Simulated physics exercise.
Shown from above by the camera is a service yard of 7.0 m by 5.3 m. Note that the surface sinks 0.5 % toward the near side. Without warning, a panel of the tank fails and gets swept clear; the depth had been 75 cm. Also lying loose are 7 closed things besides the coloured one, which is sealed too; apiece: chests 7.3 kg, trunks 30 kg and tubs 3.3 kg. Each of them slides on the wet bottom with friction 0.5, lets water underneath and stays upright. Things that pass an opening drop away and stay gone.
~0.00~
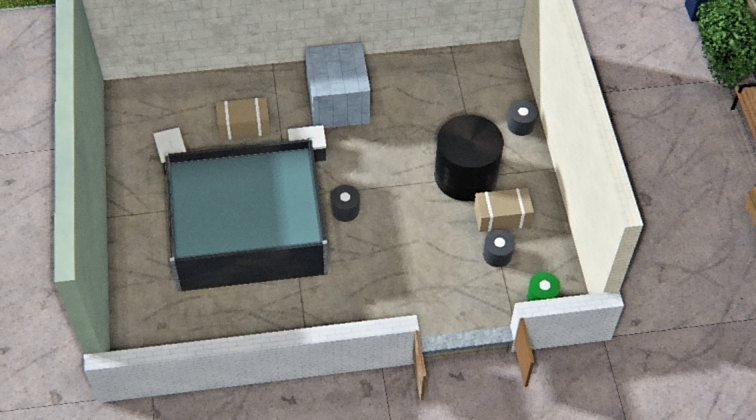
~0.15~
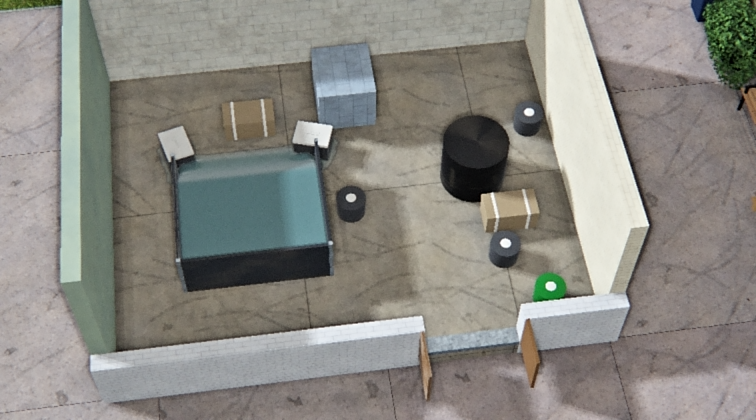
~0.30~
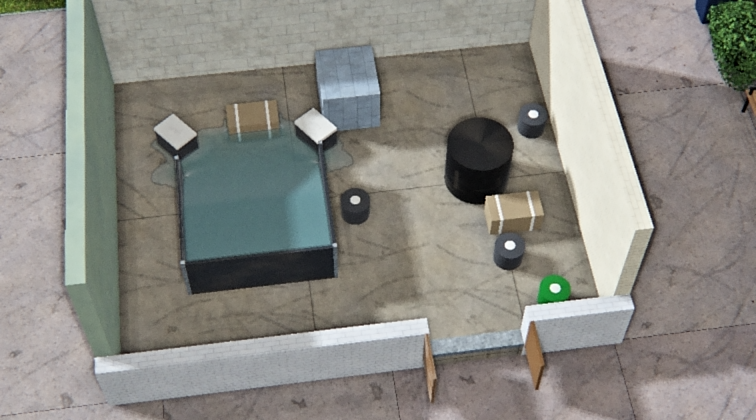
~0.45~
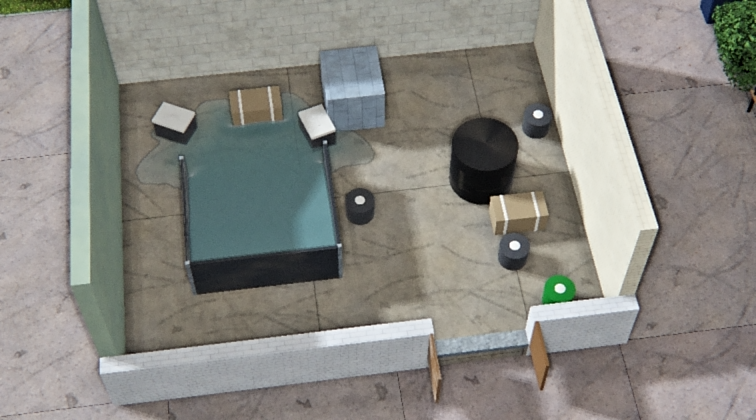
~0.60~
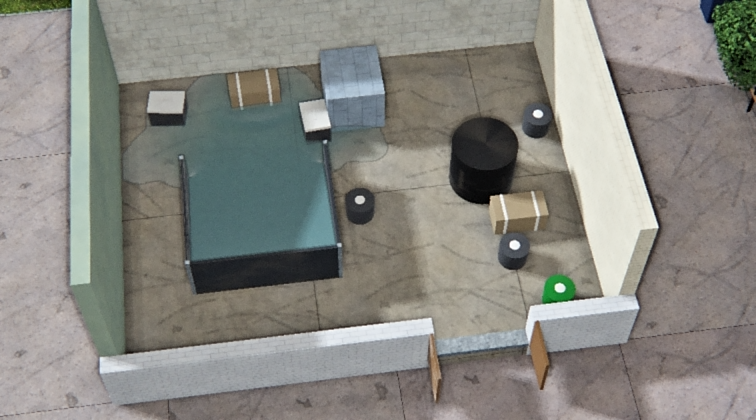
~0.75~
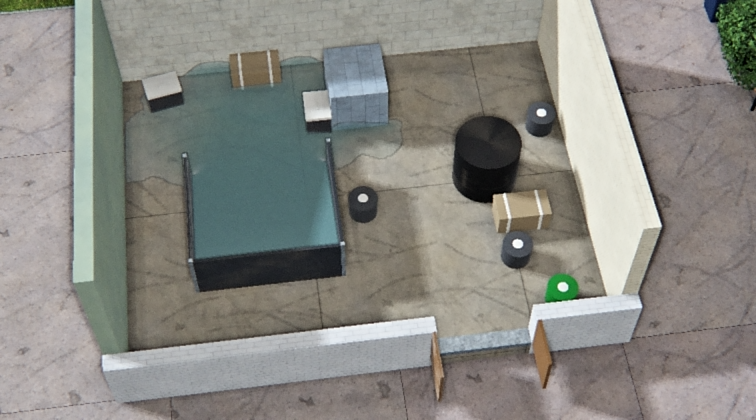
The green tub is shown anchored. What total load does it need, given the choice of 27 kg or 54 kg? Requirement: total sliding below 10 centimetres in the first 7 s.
Keeping it put takes just the lighter mass.
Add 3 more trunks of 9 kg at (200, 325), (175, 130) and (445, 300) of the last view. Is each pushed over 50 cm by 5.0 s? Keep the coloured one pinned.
Order as listed: Outside the limit, outside the limit, inside the limit.
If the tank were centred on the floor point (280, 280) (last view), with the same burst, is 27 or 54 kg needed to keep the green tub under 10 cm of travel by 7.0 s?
Result, then: Lighter one suffices.
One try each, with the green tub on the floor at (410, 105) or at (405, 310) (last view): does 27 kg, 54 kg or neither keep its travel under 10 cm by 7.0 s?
In that order: The lighter suffices; the lighter suffices.
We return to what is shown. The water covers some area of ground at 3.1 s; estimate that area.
That flooded area is roughly 23 m2.
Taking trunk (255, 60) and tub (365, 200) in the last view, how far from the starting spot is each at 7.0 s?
The first has moved 40 cm and the second 40 cm from the start.
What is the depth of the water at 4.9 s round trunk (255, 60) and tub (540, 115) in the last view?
Depth approx. 13 cm / 9 cm.
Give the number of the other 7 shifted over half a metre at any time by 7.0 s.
By my count, 4.
After 1.4 s the green tub would be 0 cm from its start with 27 kg and 0 cm from its start with 54 kg; 0 cm of water round it then.
After 3.1 s the green tub would be 0 cm from its start with 27 kg and 0 cm from its start with 54 kg; 0 cm of water round it then.
After 4.9 s the green tub would be 0 cm from its start with 27 kg and 0 cm from its start with 54 kg; 3 cm of water round it then.
After 7.0 s the green tub would be 2 cm from its start with 27 kg and 0 cm from its start with 54 kg; 16 cm of water round it then.
